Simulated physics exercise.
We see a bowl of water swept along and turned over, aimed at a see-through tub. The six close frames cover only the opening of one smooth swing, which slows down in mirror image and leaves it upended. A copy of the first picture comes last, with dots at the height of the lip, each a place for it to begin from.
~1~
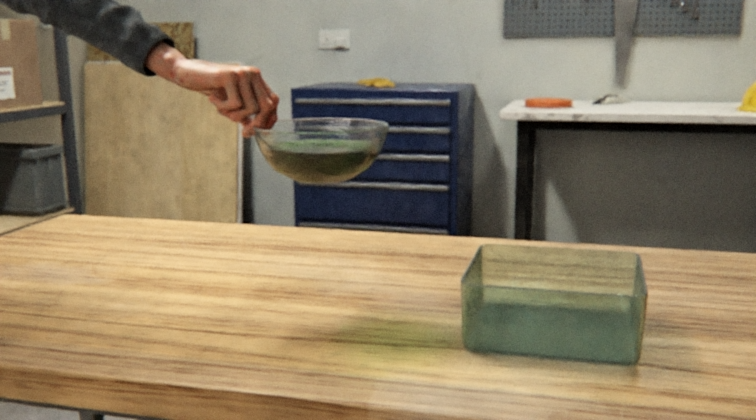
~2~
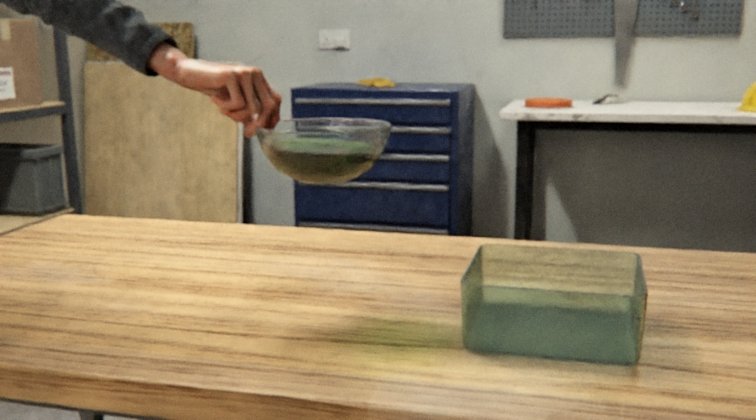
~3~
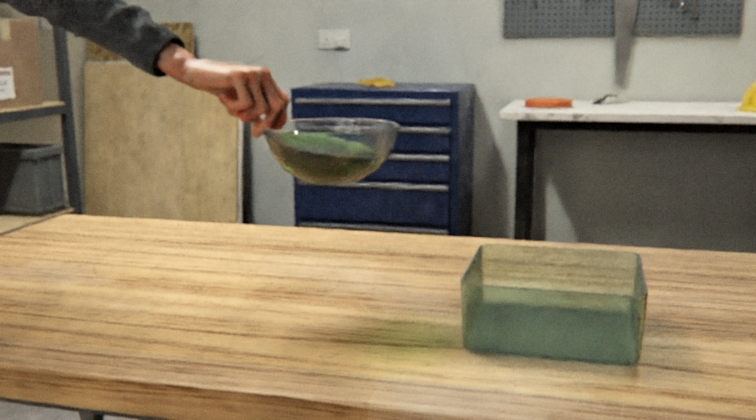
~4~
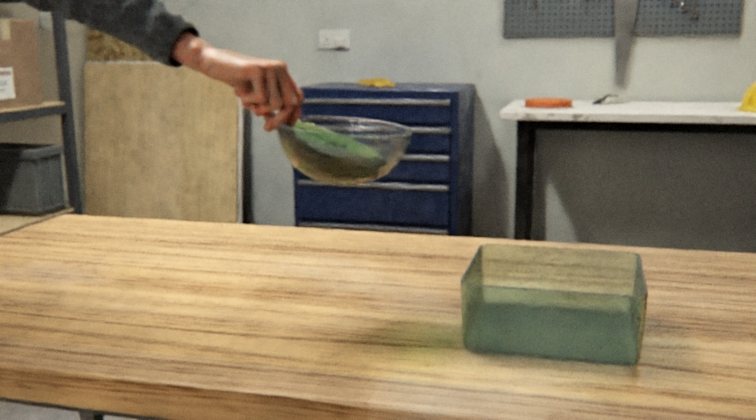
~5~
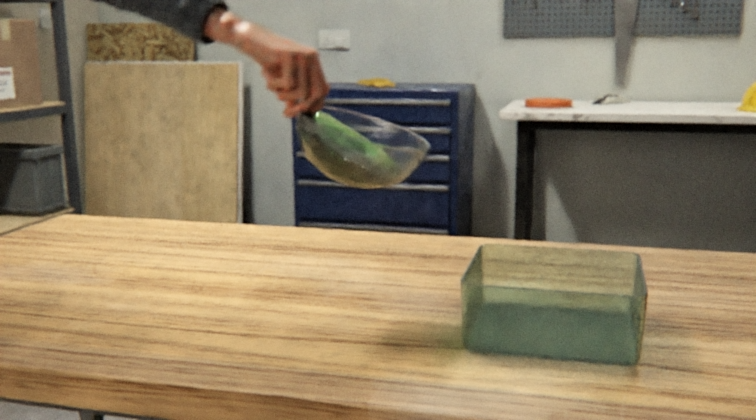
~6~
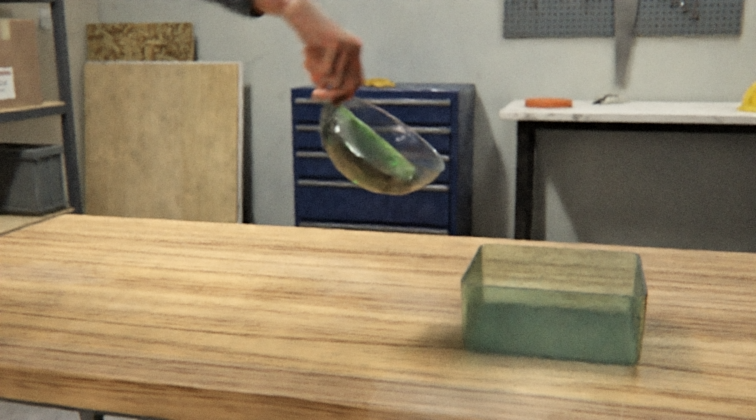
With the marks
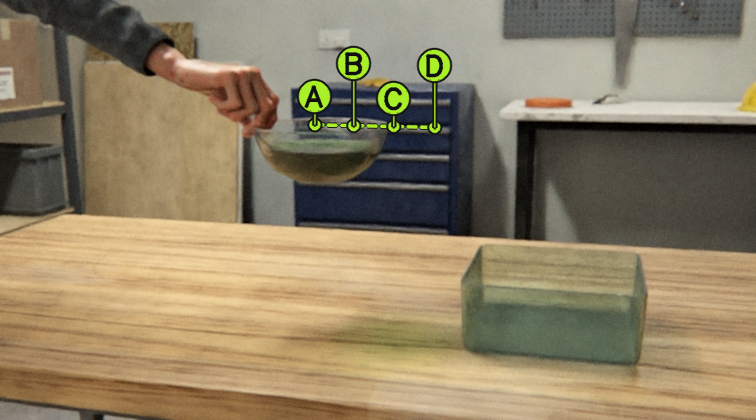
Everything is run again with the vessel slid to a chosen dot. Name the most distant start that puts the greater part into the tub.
I would pick spot B.
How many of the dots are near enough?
Three.
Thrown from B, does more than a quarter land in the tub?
Yes.
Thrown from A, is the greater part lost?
Yes, that goes wrong.
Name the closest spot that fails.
Here it is spot A.
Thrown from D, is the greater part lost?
No.
In lime, A at (314, 124); B at (353, 125); C at (393, 126); D at (434, 127).
If A is chosen, about 19 % lands in the tub, 73 % falls short and 8 % goes beside or beyond.
If B is chosen, about 69 % lands in the tub, 13 % falls short and 18 % goes beside or beyond.
If C is chosen, about 72 % lands in the tub, 7 % falls short and 21 % goes beside or beyond.
If D is chosen, about 87 % lands in the tub, 8 % falls short and 5 % goes beside or beyond.
